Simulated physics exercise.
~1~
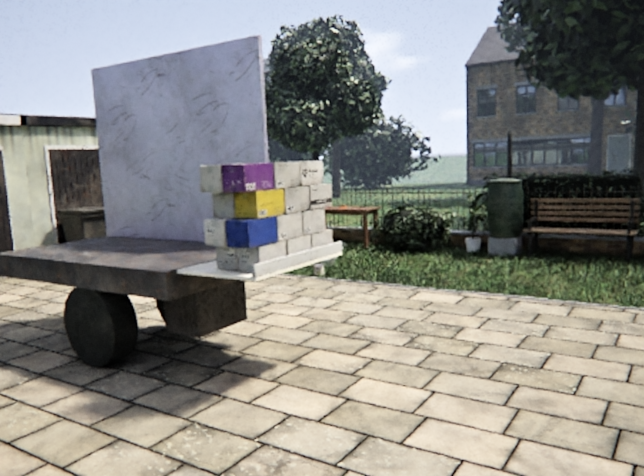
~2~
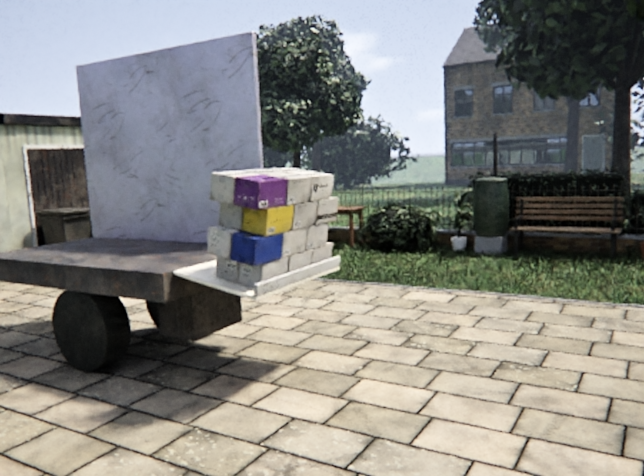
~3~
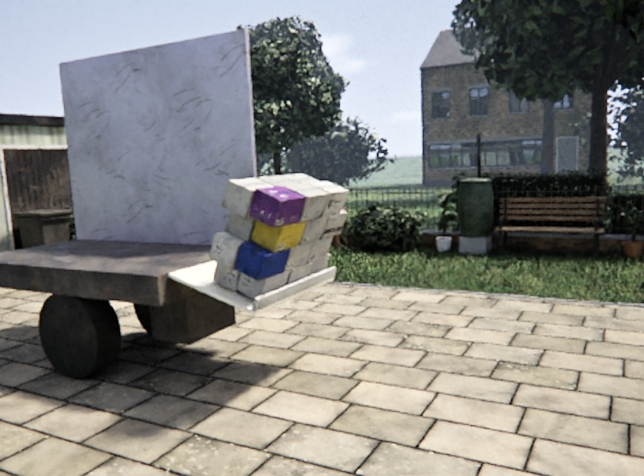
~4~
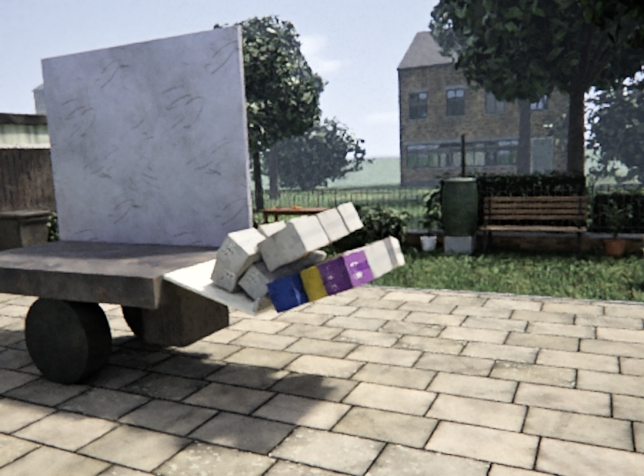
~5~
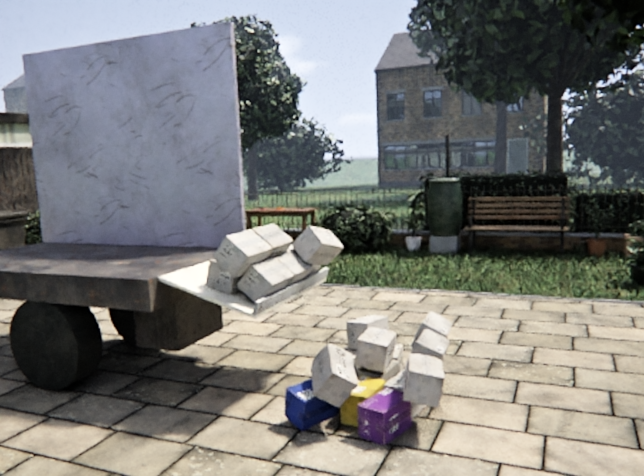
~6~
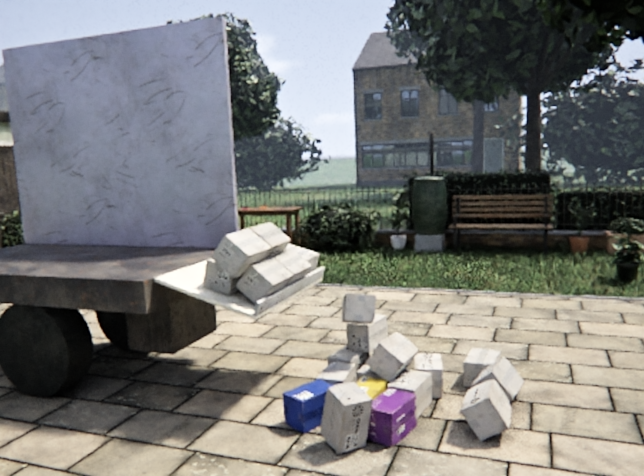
A neat stack of pale parcels, with one purple, one yellow and one blue at its near corner, stands on the white tail lift of a lorry in a sunlit paved yard. A bench, trees and a brick house lie beyond, as the view drifts slowly sideways. The platform tips down to the right, then holds. The stack leans and topples over the outer edge, the coloured parcels going with it. They land on the paving among tumbling pale ones. Finally, several pale parcels remain slumped on the lift, while the coloured three lie on the ground amid the scattered rest.
